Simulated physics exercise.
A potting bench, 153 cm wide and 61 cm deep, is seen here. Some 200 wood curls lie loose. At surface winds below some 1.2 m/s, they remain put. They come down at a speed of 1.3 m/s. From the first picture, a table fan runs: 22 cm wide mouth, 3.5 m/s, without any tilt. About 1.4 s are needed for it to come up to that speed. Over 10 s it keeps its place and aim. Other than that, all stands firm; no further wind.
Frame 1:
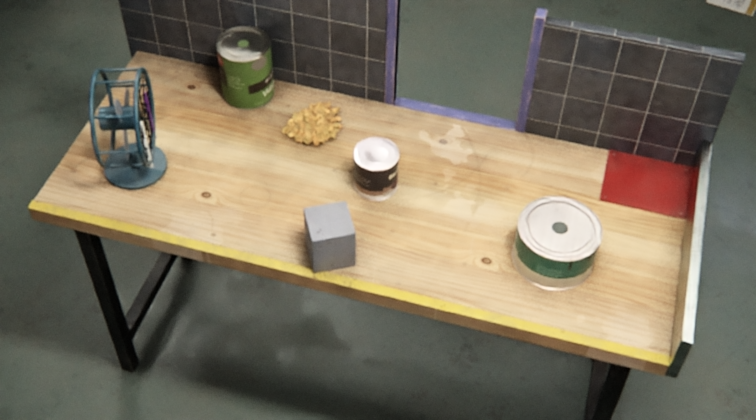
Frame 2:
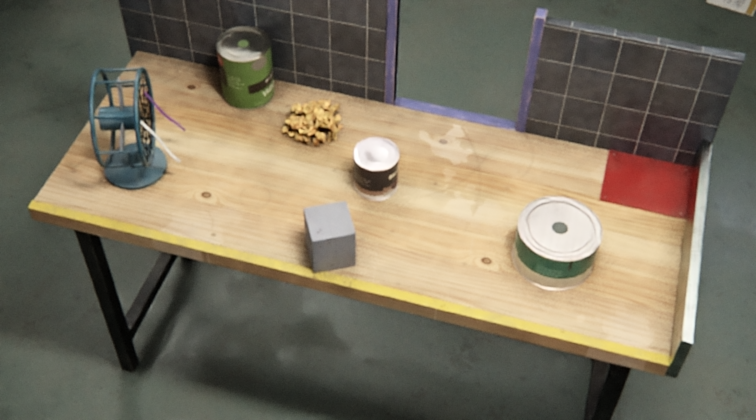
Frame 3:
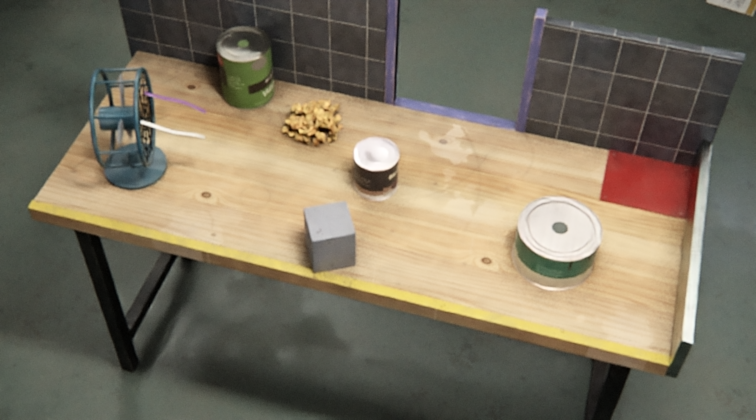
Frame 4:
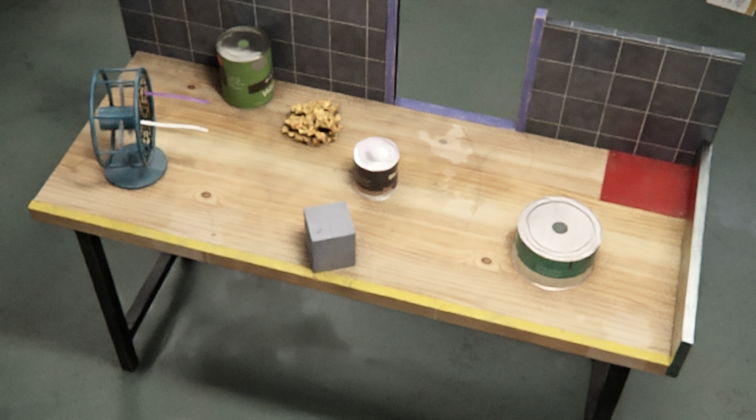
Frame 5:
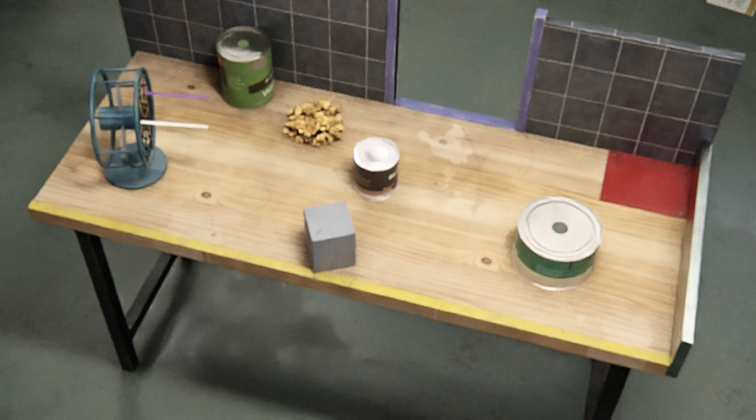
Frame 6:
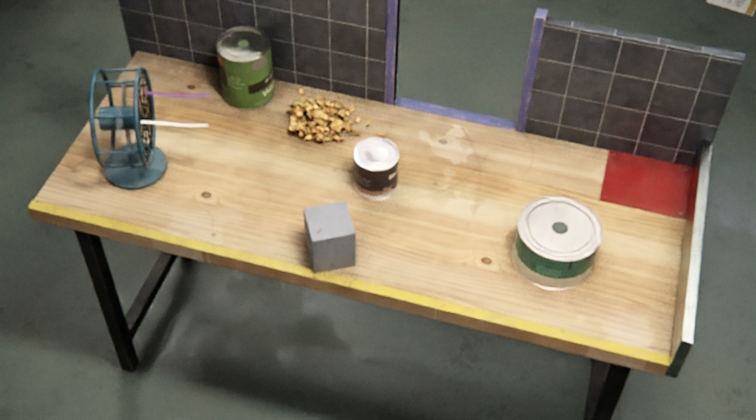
In the video, a blue table fan on a wooden bench blows its purple and white streamers out to the right, and a small pile of golden curls near the back later loosens, some spreading slightly rightward.
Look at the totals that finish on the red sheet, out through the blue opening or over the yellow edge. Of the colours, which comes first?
Top colour: Blue.
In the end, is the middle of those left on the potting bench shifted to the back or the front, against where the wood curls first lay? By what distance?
Backward it went, roughly 10 cm.
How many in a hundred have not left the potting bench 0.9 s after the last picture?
About 80 % remain.
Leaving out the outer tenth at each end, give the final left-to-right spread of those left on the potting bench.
Looks like some 10 cm to me.
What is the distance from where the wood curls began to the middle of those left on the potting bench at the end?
That works out close to 10 centimetres.
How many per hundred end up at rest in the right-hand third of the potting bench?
Roughly 0 %.
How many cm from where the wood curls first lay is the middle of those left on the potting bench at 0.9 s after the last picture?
I'd guess near 10 cm.
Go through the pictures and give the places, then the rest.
In the first frame, the middle of the wood curls is near (312, 128), none has stirred yet and the mouth of the table fan is at (124, 118).
In the second frame, the middle of the wood curls is near (315, 122), none has stirred yet, the red sheet is centred on (646, 184), the blue opening is centred on (454, 117) and the yellow edge is centred on (330, 283).
In the third frame, the middle of the wood curls is near (315, 122), none has stirred yet, the top of a tin is at (243, 43) and the top of a tin is at (376, 153).
In the fourth frame, the middle of the wood curls is near (315, 122) and none has stirred yet.
In the fifth frame, the middle of the wood curls is near (312, 121) and about 1 % have left their places.
In the sixth frame, the middle of the wood curls is near (317, 117), the farthest in sight from the table fan is at (382, 135) and about 40 % have left their places.
Then, 0.9 s after the last picture, 0 % are on the red sheet, 24 % out through the blue opening and 0 % over the yellow edge; the middle of those still in play is near (342, 103); 25 % have settled or left.
Then, 2.1 s after the last picture, 0 % are on the red sheet, 36 % out through the blue opening and 0 % over the yellow edge; the middle of those still in play is near (337, 98); 47 % have settled or left.
Then, 4.4 s after the last picture, 0 % are on the red sheet, 44 % out through the blue opening and 0 % over the yellow edge; the middle of those still in play is near (331, 104); 62 % have settled or left.
Then, 8.9 s after the last picture, at the end, 0 % are on the red sheet, 48 % out through the blue opening and 0 % over the yellow edge; the middle of those still in play is near (331, 95).
